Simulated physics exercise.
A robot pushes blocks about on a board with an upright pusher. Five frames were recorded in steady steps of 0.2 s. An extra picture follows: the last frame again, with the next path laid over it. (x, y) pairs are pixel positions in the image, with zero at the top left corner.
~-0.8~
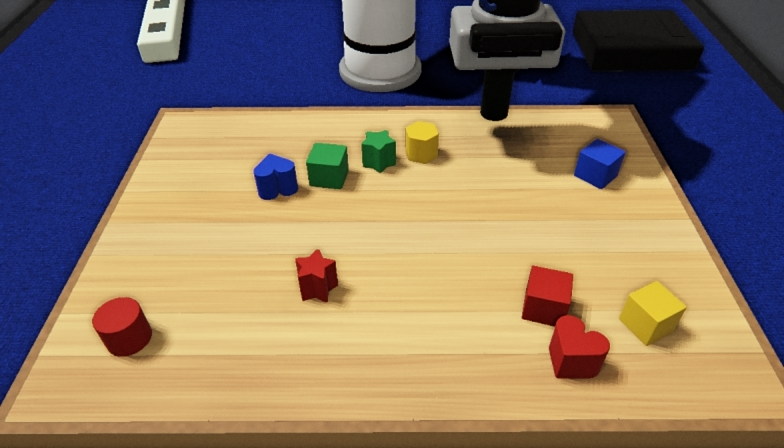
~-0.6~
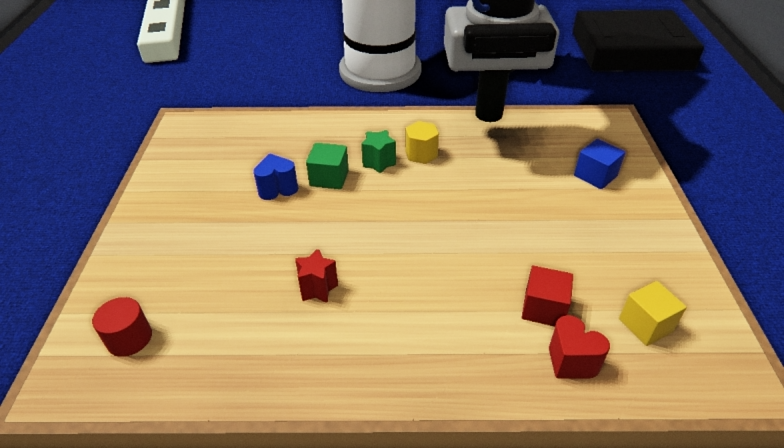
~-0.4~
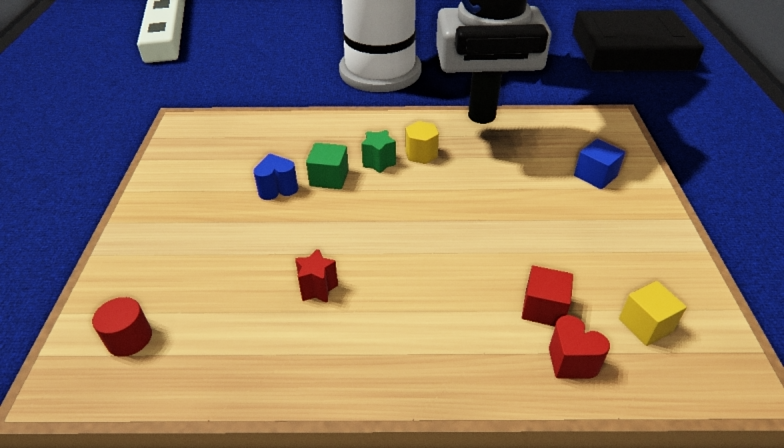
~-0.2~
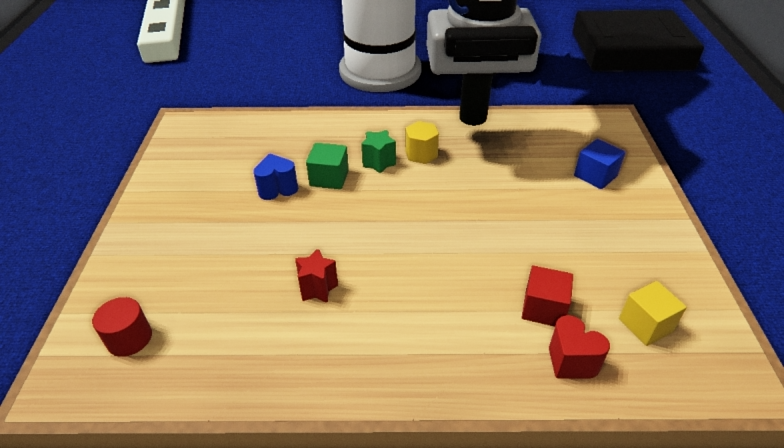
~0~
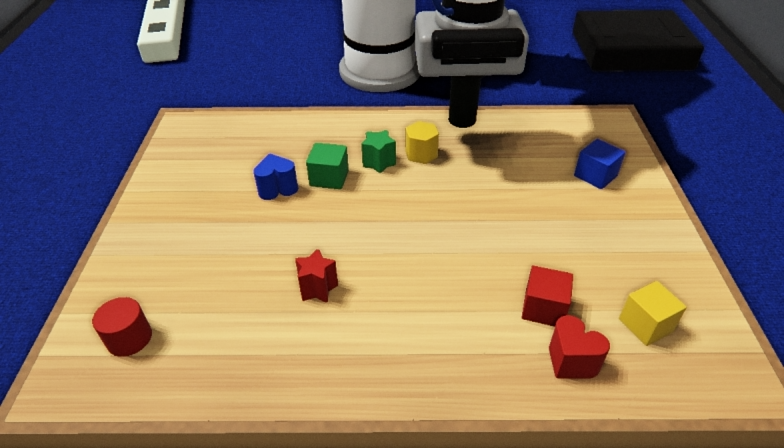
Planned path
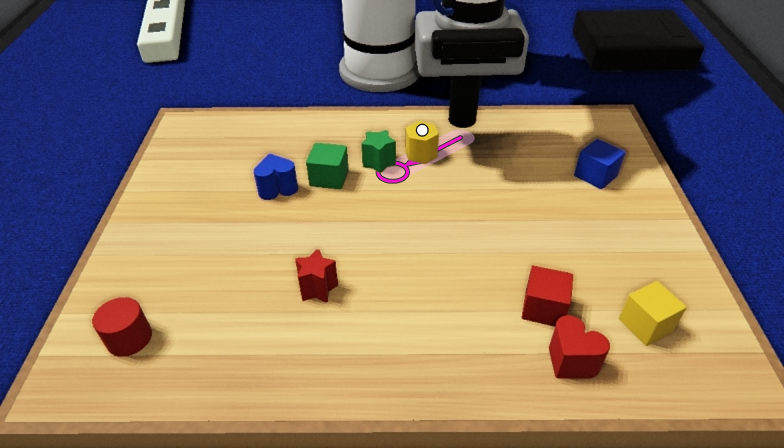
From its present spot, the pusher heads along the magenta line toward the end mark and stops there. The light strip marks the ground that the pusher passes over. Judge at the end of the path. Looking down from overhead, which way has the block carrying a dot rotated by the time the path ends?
It turns counter-clockwise.
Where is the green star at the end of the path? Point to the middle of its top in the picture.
Its top middle: (354, 144).
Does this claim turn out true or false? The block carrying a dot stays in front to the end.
The claim holds.
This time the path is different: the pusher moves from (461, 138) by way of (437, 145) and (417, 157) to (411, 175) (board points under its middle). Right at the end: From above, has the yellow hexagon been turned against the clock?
It seems not.
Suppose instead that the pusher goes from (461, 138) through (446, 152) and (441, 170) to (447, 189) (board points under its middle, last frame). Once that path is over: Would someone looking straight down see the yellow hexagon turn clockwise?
That would be a yes.
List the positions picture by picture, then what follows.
In the first frame, tip of the pusher at (494, 114), middles of tops, green square at (327, 153), green star at (378, 139), yellow hexagon at (422, 130).
In the second frame, pusher at (489, 115), nothing pushed.
In the third frame, pusher at (482, 117), nothing pushed.
In the fourth frame, pusher at (473, 118), nothing pushed.
In the fifth frame, pusher at (462, 121), green square at (327, 153), green star at (378, 139), yellow hexagon at (422, 130).
The line goes from (461, 138) to (393, 172); the dot is on the yellow hexagon.
What follows on the original path. One third of the way, pusher at (440, 132); yellow hexagon at (413, 134).
Two thirds of the way, pusher at (417, 143); green star at (362, 142), turned 45° clockwise; yellow hexagon at (391, 147).
At the end, pusher at (393, 155); green square at (319, 153), turned 15° anticlockwise; green star at (354, 144), turned 75° clockwise; yellow hexagon at (370, 162), turned 30° anticlockwise.
